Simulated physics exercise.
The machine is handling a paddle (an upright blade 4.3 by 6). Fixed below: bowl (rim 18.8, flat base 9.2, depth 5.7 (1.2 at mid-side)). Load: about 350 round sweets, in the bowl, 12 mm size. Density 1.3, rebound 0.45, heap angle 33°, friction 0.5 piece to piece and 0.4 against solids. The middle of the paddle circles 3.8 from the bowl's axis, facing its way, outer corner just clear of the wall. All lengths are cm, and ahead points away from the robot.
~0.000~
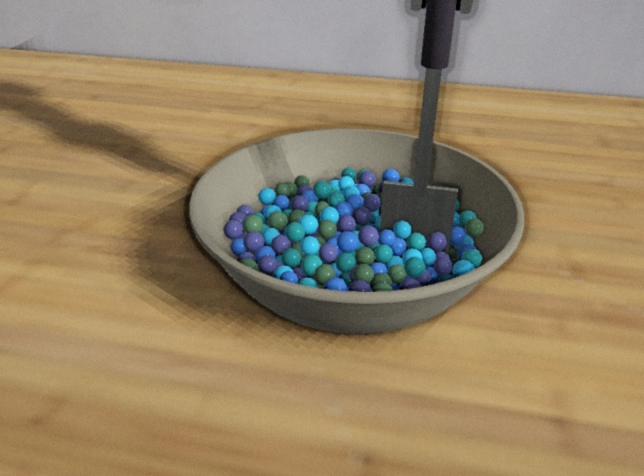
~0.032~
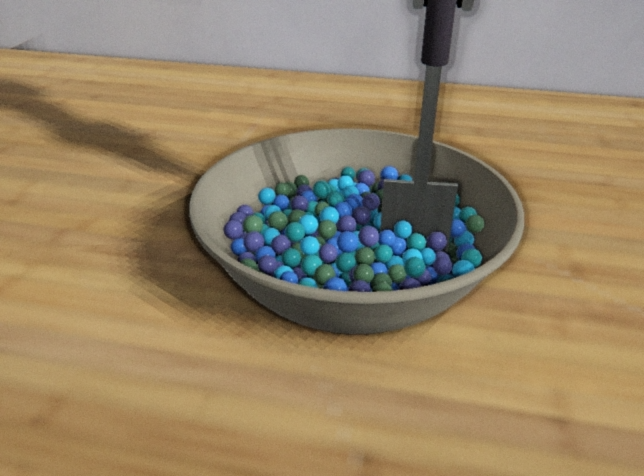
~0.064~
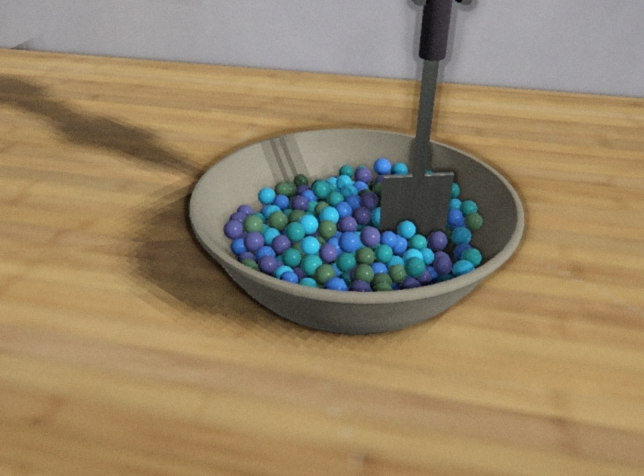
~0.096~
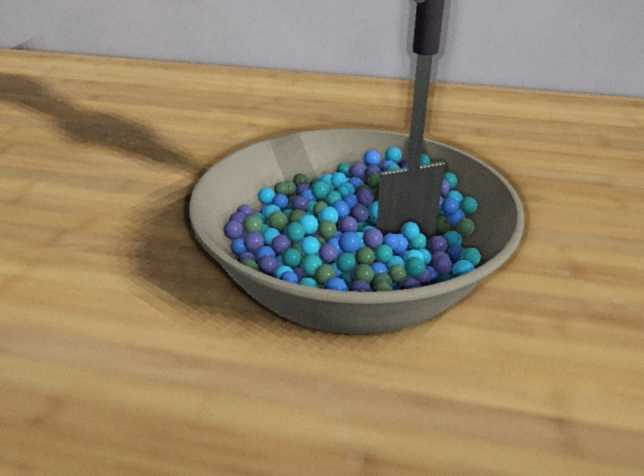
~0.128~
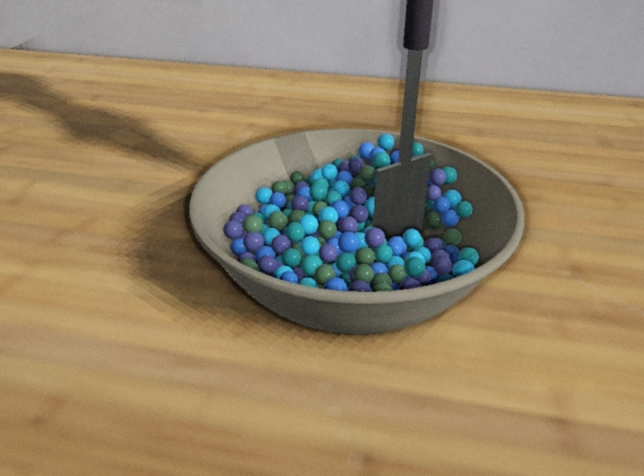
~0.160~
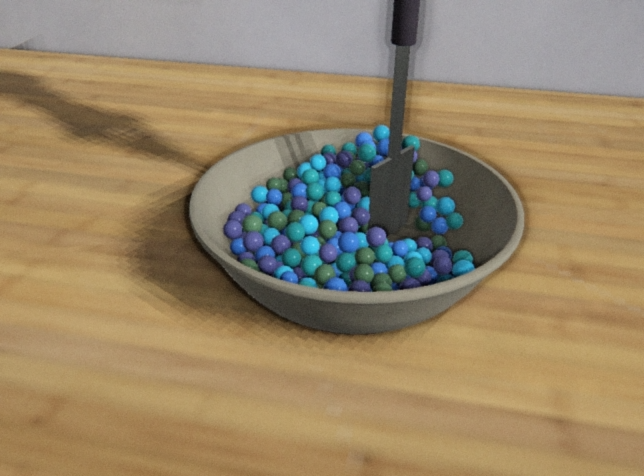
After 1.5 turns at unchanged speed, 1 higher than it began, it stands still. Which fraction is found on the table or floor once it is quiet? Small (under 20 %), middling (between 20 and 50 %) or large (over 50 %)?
Share on the table or floor: Small (under 20 %).
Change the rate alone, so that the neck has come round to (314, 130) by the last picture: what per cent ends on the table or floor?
Some 45 per cent.
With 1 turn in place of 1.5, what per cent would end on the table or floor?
Then about 5 per cent.
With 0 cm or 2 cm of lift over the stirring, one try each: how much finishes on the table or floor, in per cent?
About 15 and 5 per cent.
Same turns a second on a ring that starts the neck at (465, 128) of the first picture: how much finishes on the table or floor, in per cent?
About 10 per cent.
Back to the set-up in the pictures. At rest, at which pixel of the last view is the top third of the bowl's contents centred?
Around (285, 236).
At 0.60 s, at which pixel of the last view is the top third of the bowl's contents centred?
Near (348, 260).
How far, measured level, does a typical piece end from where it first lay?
Roughly 8 cm.
After 0.60 s, 249° round, highest piece 8 above the table; 326 in the bowl, 15 on the table or floor, 6 in flight or on the tool.
After 1.03 s, 77° round, highest piece 7 above the table; 312 in the bowl, 34 on the table or floor, 1 in flight or on the tool.
After 1.45 s, 180° round, highest piece 6 above the table; 305 in the bowl, 41 on the table or floor, 1 in flight or on the tool.
After 2.15 s, 180° round, highest piece 6 above the table; 305 in the bowl, 42 on the table or floor.
At rest, 305 in the bowl, 42 on the table or floor. That is 12 % on the table or floor.
